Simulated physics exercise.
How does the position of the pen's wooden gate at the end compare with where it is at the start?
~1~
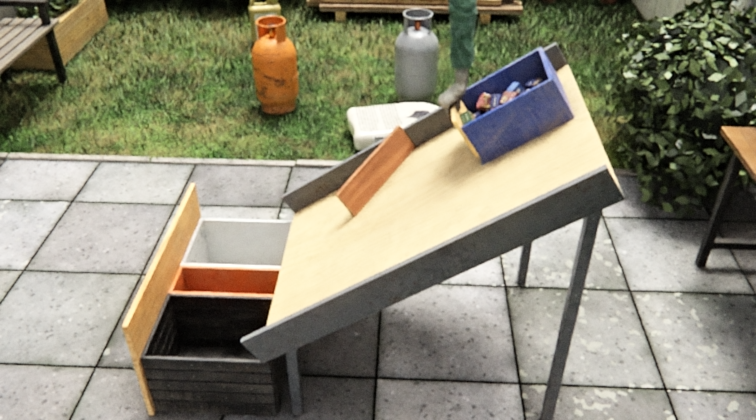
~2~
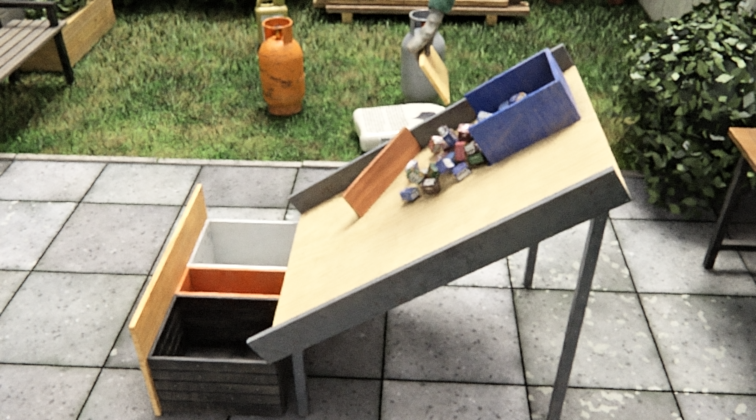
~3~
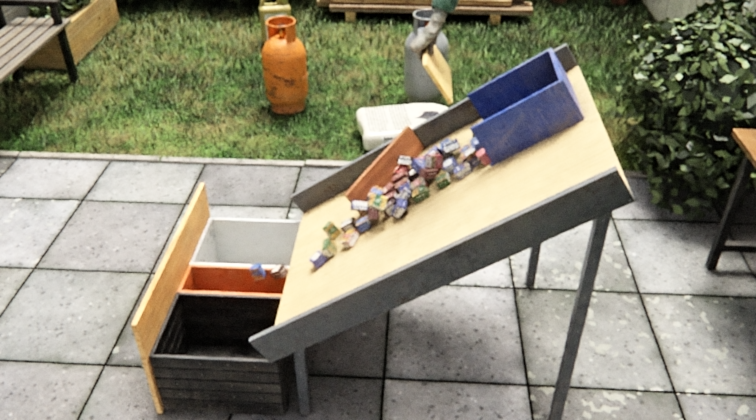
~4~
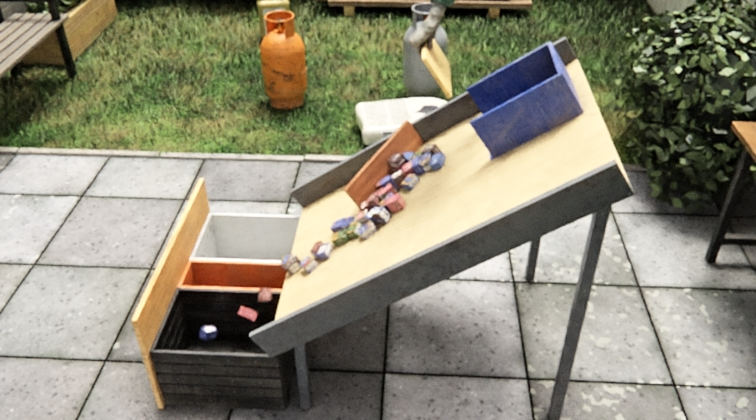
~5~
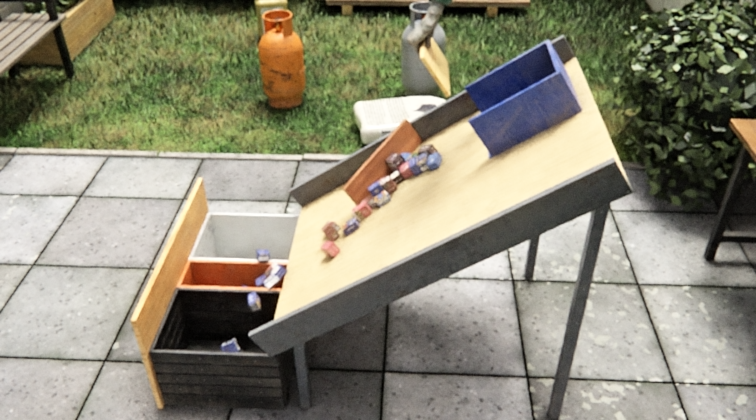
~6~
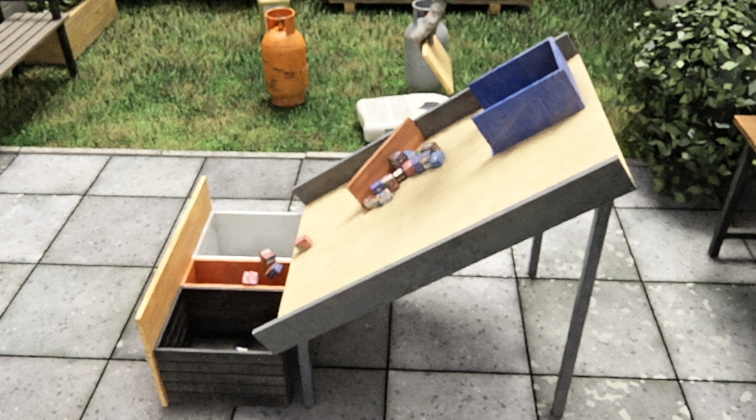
At the start the gate stands at the lower end of the blue pen, but by the end it is up and to the left, held clear of the pen by the far edge of the slope.
